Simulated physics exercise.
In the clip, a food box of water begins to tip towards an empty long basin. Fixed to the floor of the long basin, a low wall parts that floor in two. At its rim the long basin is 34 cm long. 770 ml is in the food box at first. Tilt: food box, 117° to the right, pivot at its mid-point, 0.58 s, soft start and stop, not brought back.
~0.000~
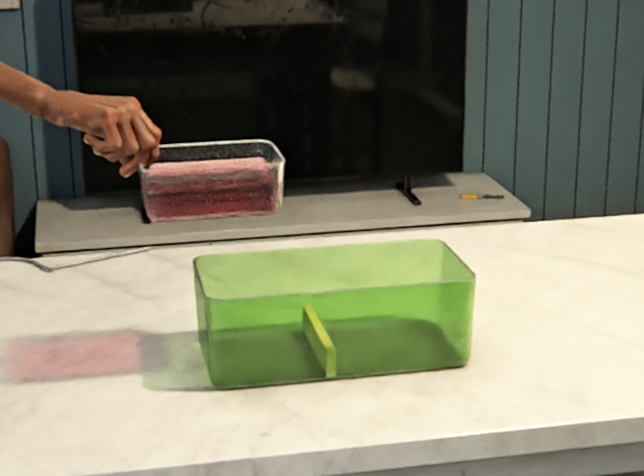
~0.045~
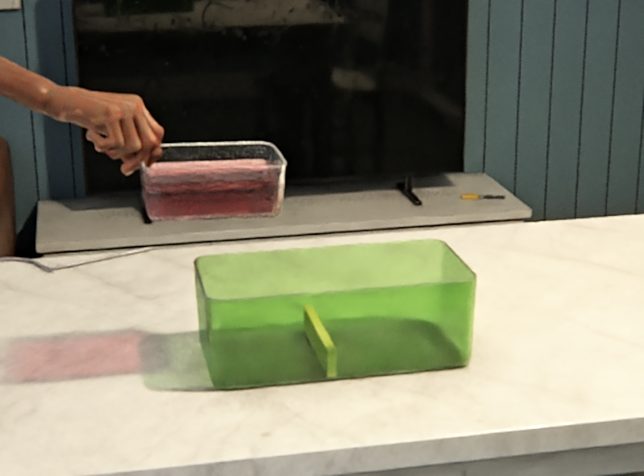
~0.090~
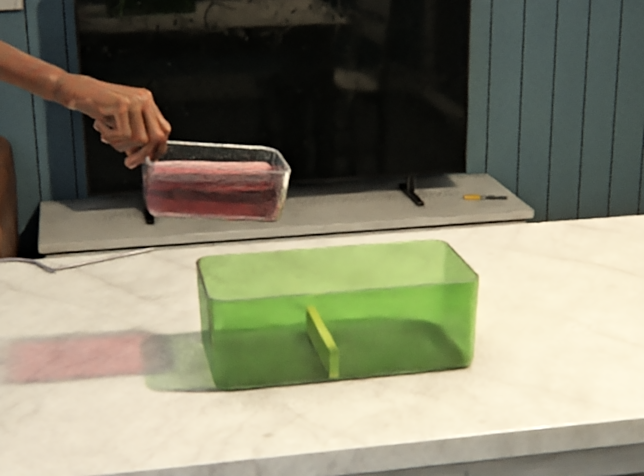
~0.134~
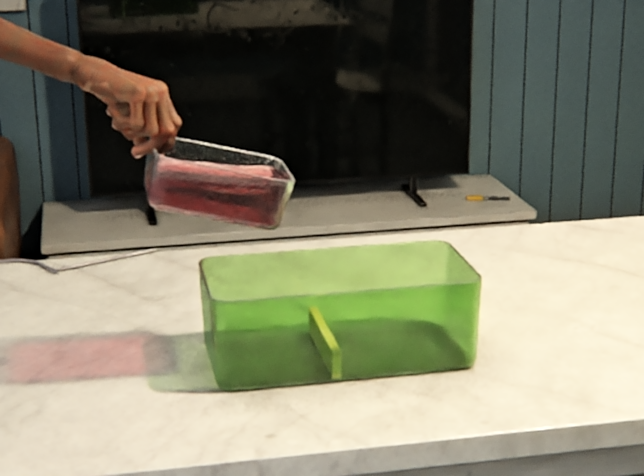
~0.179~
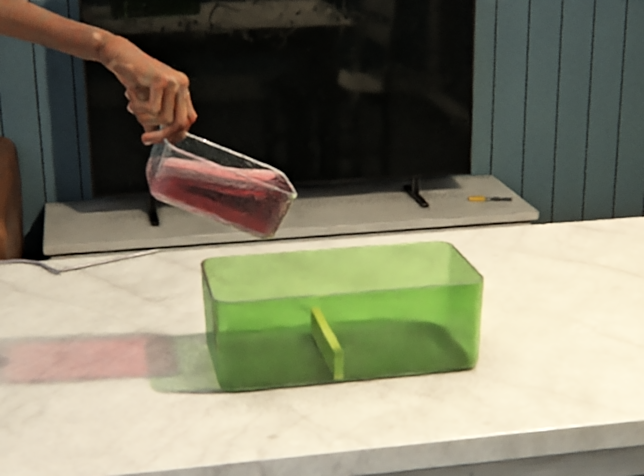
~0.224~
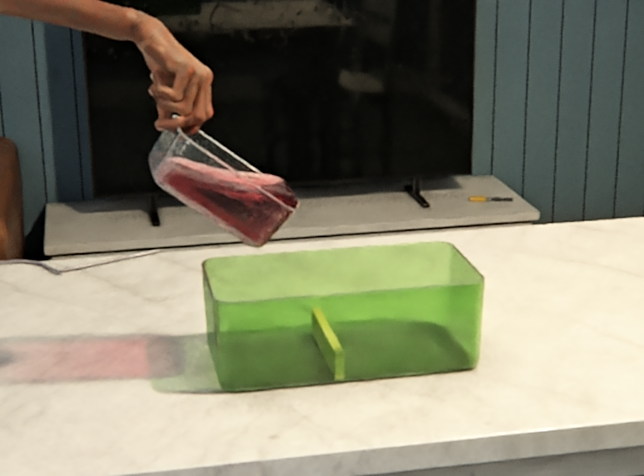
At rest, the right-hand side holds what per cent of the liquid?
It holds some 40 in every hundred.
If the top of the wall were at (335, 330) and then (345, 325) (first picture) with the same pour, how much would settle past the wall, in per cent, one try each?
One try each: Around 35 percent and then around 25 percent.
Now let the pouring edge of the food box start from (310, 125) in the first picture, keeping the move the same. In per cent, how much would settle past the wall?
Then I'd expect something near 70 per cent.
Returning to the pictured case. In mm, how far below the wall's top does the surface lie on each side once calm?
Left: Roughly 18 mm; right: Roughly 26 mm.
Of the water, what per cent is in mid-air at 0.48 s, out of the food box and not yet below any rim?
Some 16 per cent.
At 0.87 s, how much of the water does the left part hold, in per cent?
I'd put it at close to 56 %.
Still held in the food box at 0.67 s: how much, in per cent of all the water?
Remaining share: Approx. 0 %.
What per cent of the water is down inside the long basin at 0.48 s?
Estimate - around 76 in a hundred parts.
After 0.48 s the tilt is 109° and 7 per cent is still to pour, 47 is left of the wall and 29 right of it.
After 0.67 s the tilt is 117° and 0 per cent is still to pour, 55 is left of the wall and 36 right of it.
After 0.87 s the tilt is 117° and 0 per cent is still to pour, 57 is left of the wall and 39 right of it.
After 1.08 s the tilt is 117° and 0 per cent is still to pour, 57 is left of the wall and 39 right of it.
In the end 57 per cent lies left of the wall, 40 right of it and 3 outside.
